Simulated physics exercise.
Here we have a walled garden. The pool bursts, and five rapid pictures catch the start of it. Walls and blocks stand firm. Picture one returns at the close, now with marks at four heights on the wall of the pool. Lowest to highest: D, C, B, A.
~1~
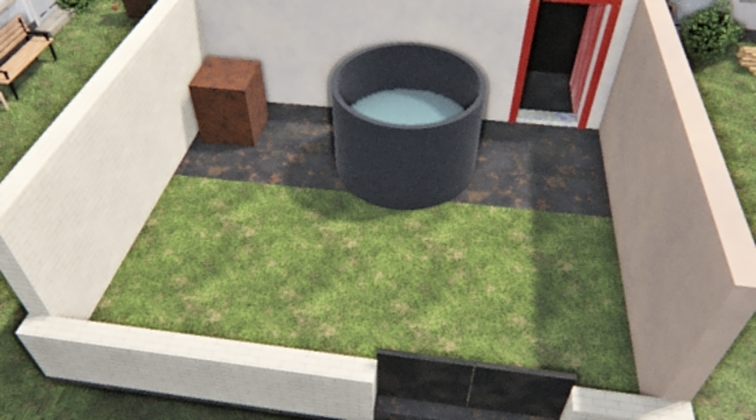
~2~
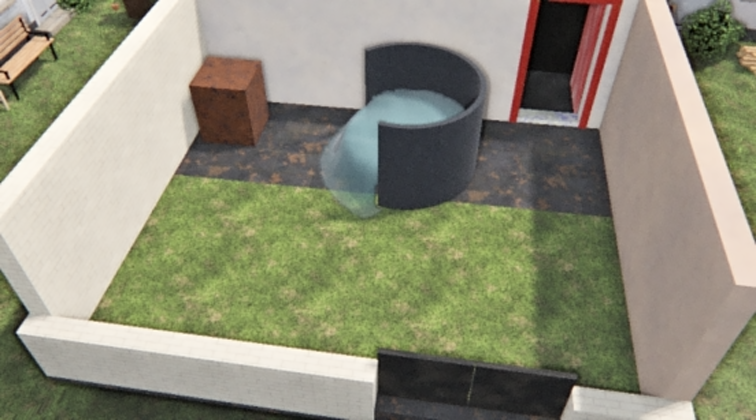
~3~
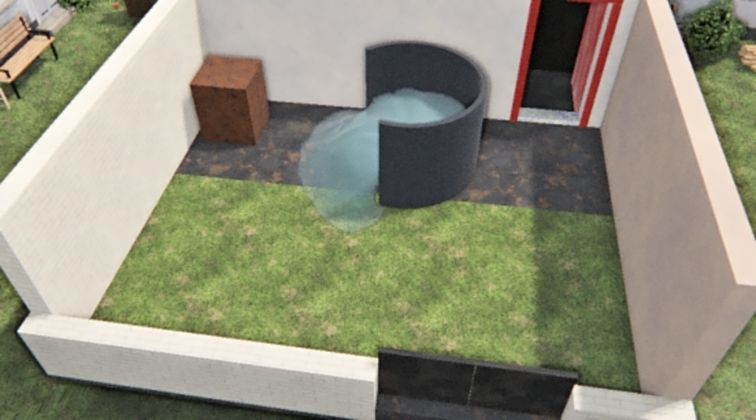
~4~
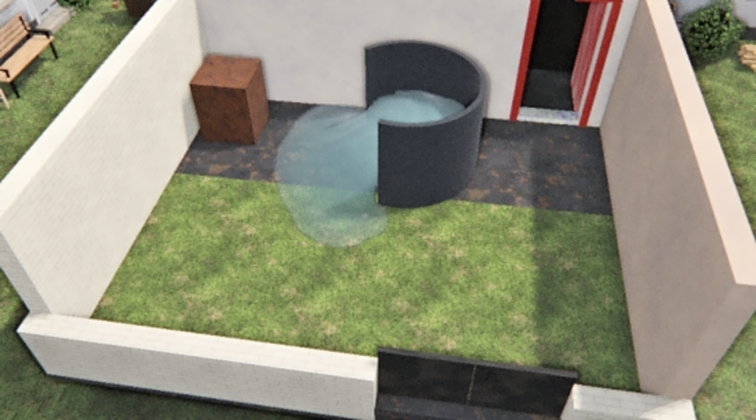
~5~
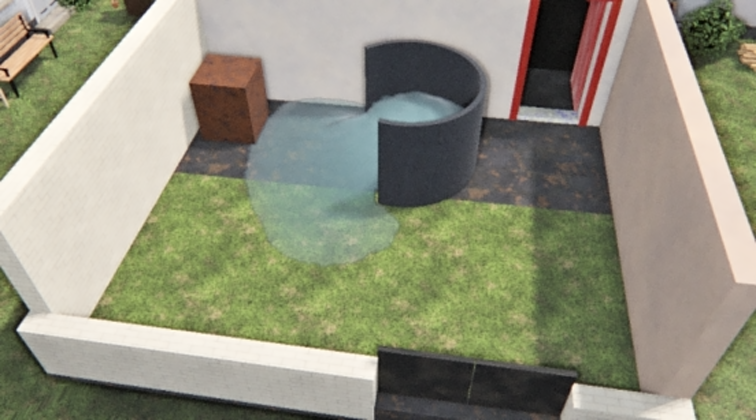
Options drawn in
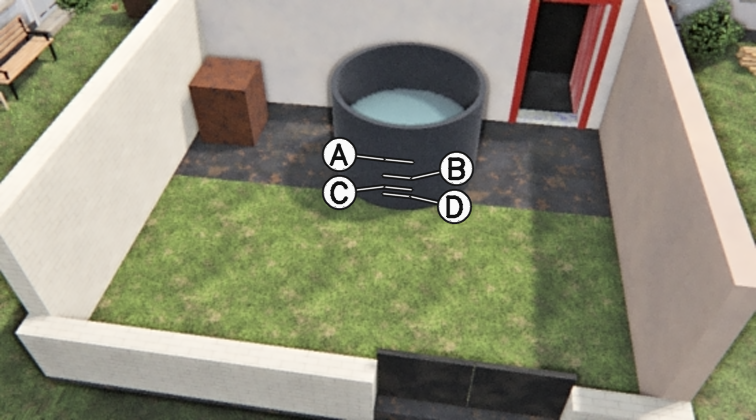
A walled garden held a round dark pool of still water; then the left half of its wall vanished, and the water bulged out through the gap, spreading left and forward across the paving and grass.
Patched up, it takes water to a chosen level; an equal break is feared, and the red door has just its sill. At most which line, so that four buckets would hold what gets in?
It is A.
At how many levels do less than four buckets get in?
All of them.
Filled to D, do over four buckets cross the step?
No.
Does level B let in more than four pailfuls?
No.
In white, A at (398, 160); B at (397, 176); C at (397, 188); D at (397, 195); from the bottom up D, C, B, A.
For level A, a splash gets over, under a bucket.
For level B, nothing gets over.
For level C, nothing gets over.
For level D, nothing gets over.
